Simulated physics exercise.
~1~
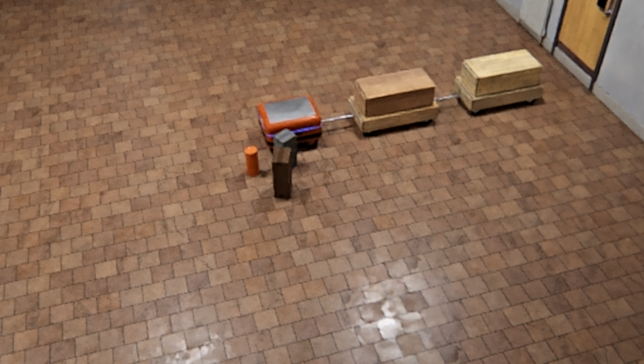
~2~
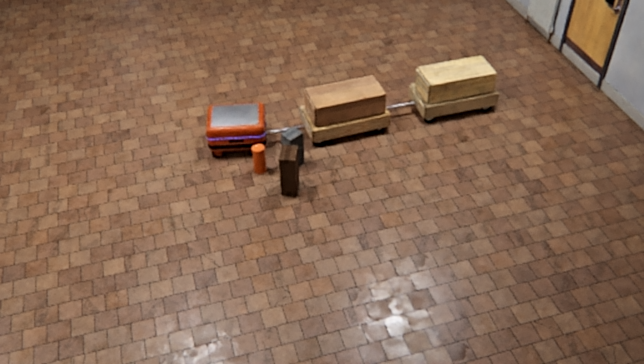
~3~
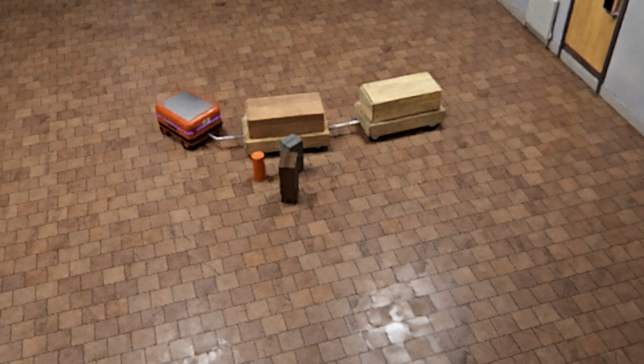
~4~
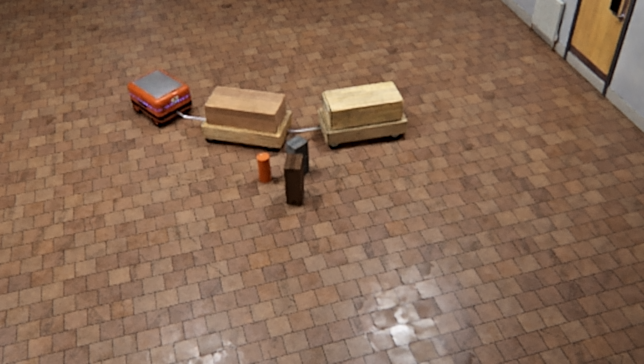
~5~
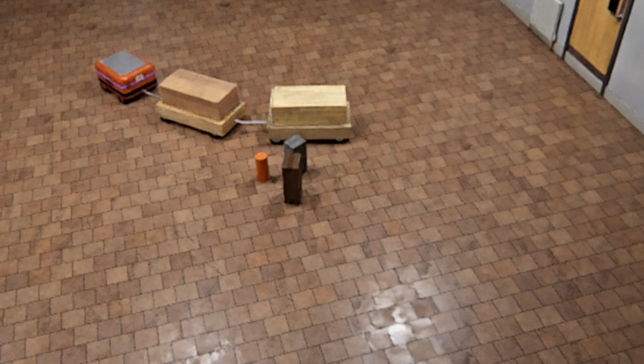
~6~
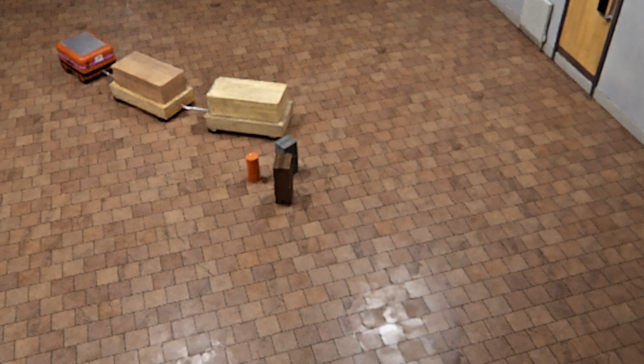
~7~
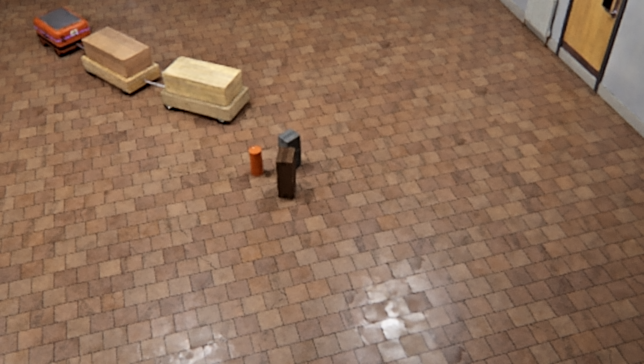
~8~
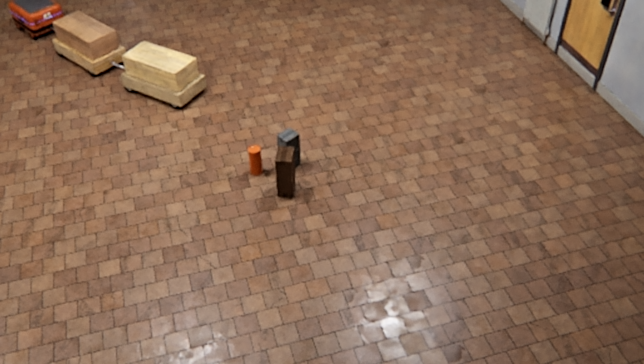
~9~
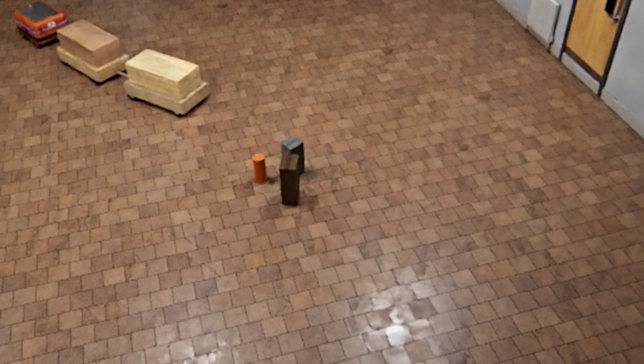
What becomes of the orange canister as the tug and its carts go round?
The orange canister stays upright in its original spot on the floor while the tug and both carts pass behind it.
On a brown tiled floor with a door at the upper right, an orange tug with a grey top pulls two carts loaded with wooden blocks toward the left. The tug passes just behind an orange canister, a brown box and a grey box standing close together. Once past them, it curves away toward the upper left, and the first cart swings round after it. The second cart passes behind the group and follows the same bend. The train straightens out and comes to rest near the upper left corner, with the canister and both boxes still standing where they were.
